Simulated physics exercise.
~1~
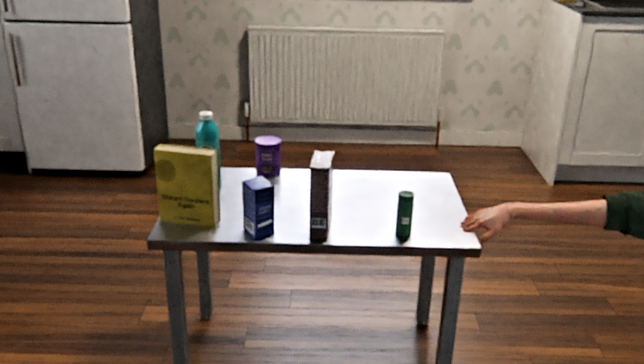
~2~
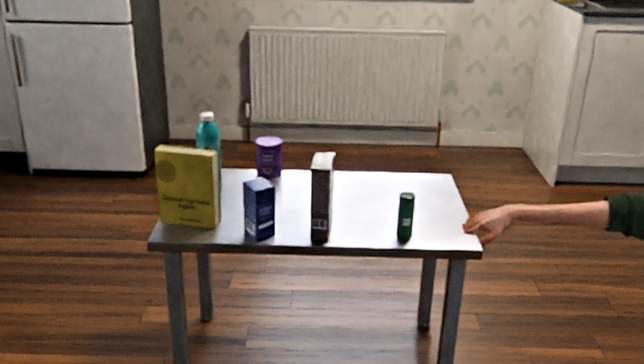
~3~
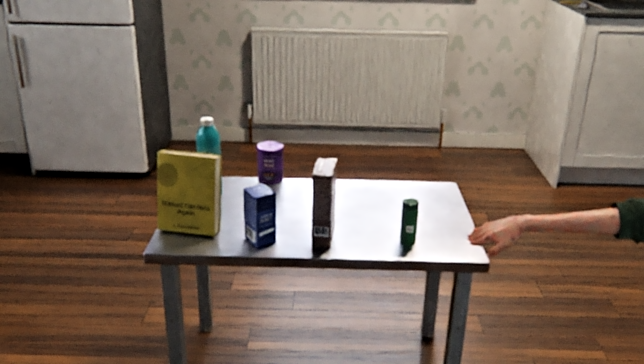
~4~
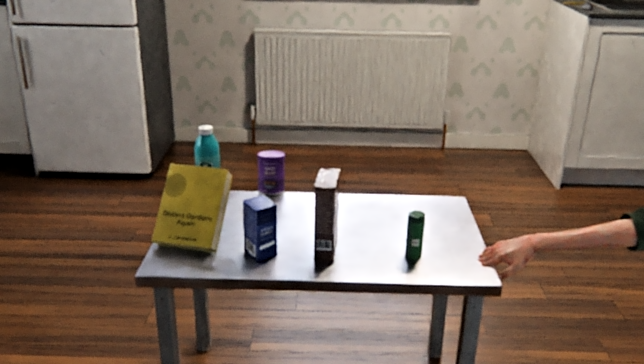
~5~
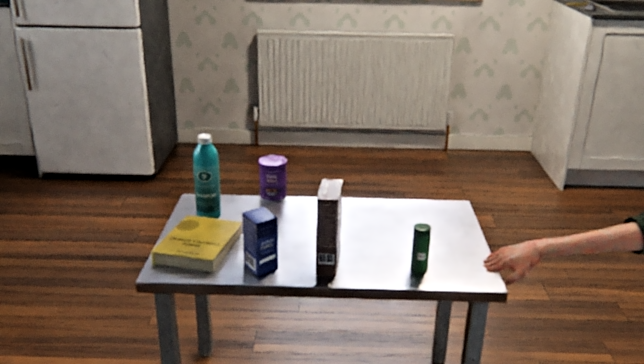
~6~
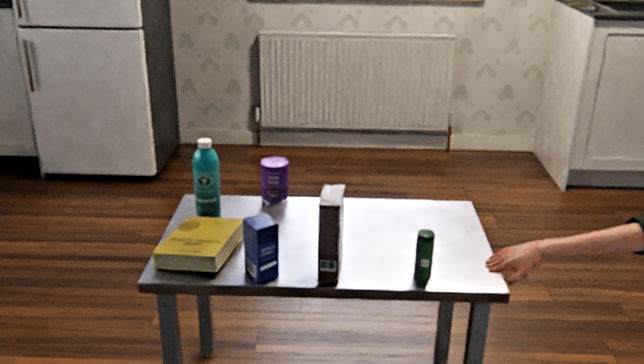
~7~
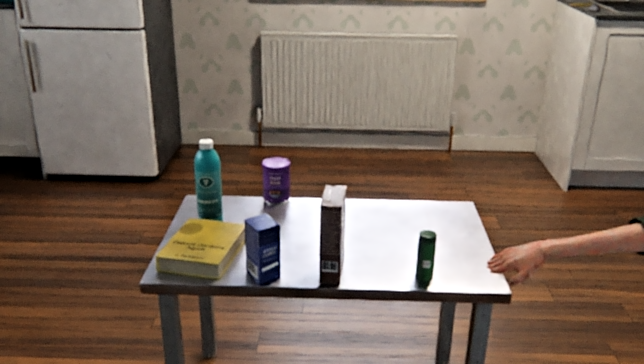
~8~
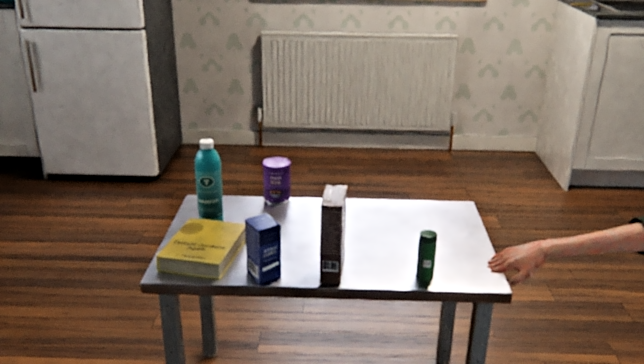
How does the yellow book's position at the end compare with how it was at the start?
The yellow book stands upright at the start, but by the end it is lying on its side on the table.
